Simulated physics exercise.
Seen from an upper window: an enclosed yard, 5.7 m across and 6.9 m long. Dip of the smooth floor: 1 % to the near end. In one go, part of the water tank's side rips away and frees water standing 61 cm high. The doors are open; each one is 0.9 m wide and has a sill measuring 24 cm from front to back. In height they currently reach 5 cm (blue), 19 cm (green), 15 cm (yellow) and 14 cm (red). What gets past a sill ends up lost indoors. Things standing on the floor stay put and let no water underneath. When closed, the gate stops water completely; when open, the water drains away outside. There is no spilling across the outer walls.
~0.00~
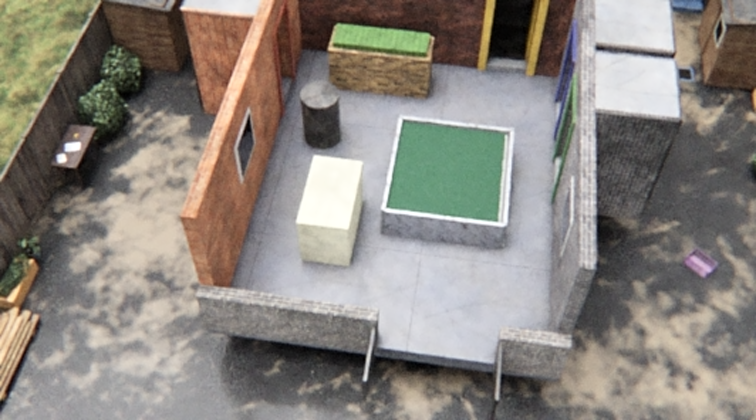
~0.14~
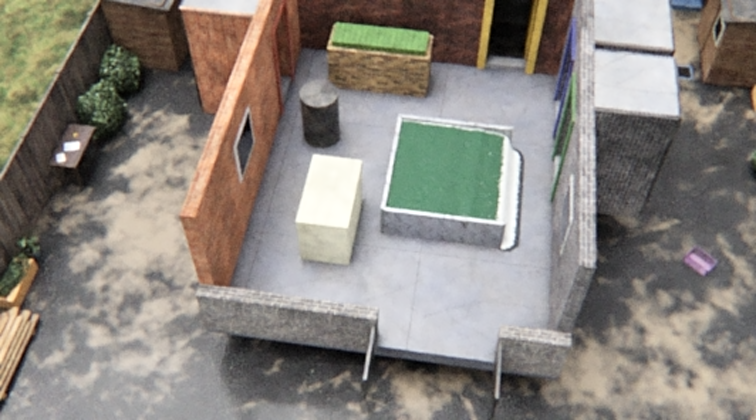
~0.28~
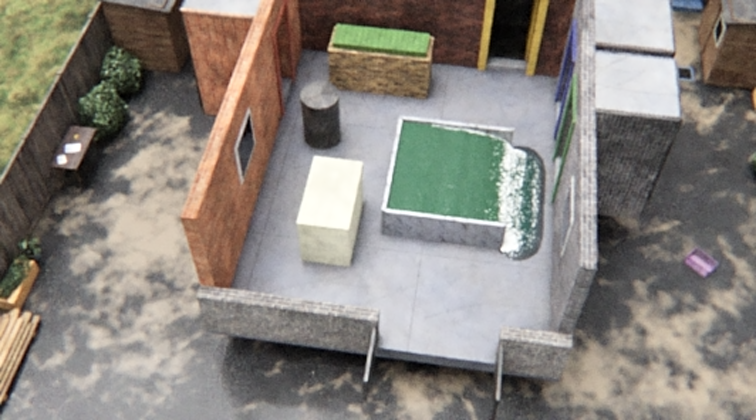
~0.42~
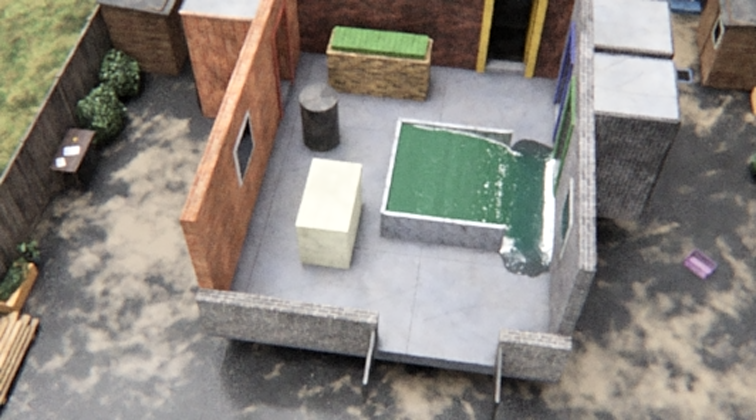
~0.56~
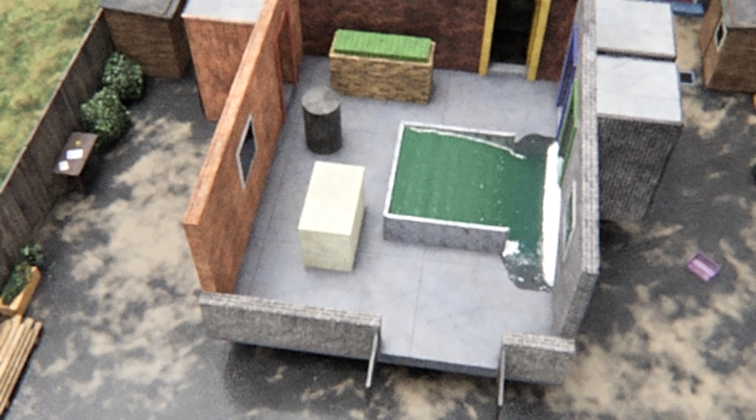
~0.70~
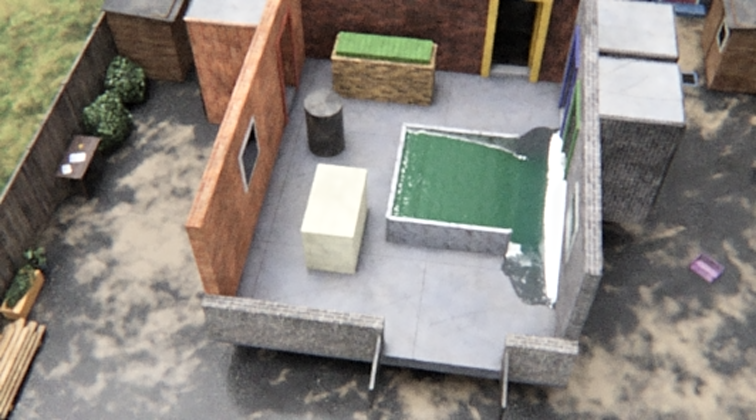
Green water bursting through the right side of a raised square tank, spreading across the grey floor and along the right wall.
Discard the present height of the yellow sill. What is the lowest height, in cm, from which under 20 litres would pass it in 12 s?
16 cm.
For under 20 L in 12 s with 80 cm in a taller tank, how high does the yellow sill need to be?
Then a height close to 21 cm.
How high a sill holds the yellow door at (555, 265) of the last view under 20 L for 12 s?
Minimum: Close to 32 cm.
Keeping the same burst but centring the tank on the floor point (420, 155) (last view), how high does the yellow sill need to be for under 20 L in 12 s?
It should be around 13.0 cm high.
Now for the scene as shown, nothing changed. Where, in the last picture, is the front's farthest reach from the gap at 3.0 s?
(385, 67).
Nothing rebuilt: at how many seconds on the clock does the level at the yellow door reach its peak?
It peaks at about 2.8 s.
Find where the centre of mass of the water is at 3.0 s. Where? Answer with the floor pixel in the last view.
My guess is close to (496, 202).
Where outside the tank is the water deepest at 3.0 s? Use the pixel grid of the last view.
Near (548, 354).
After 1.4 s water covers 20 % of the floor, deepest (46 cm) near (552, 228); it has not reached the yellow door.
After 3.0 s water covers 35 % of the floor, deepest (32 cm) near (548, 354); 22 cm at the yellow door, 12 litres in over its 15 cm sill.
After 12.0 s water covers 95 % of the floor, deepest (11 cm) near (298, 331); 4 cm at the yellow door, 29 litres in over its 15 cm sill.
At the yellow door as built, the water arrived by 1.7 s and peaked near 23 cm at 2.8 s.
With a sill of 14 cm, 37 litres would have come in within the 12 s; with 19 cm, 8 litres. So under 20 litres takes about 16 cm.
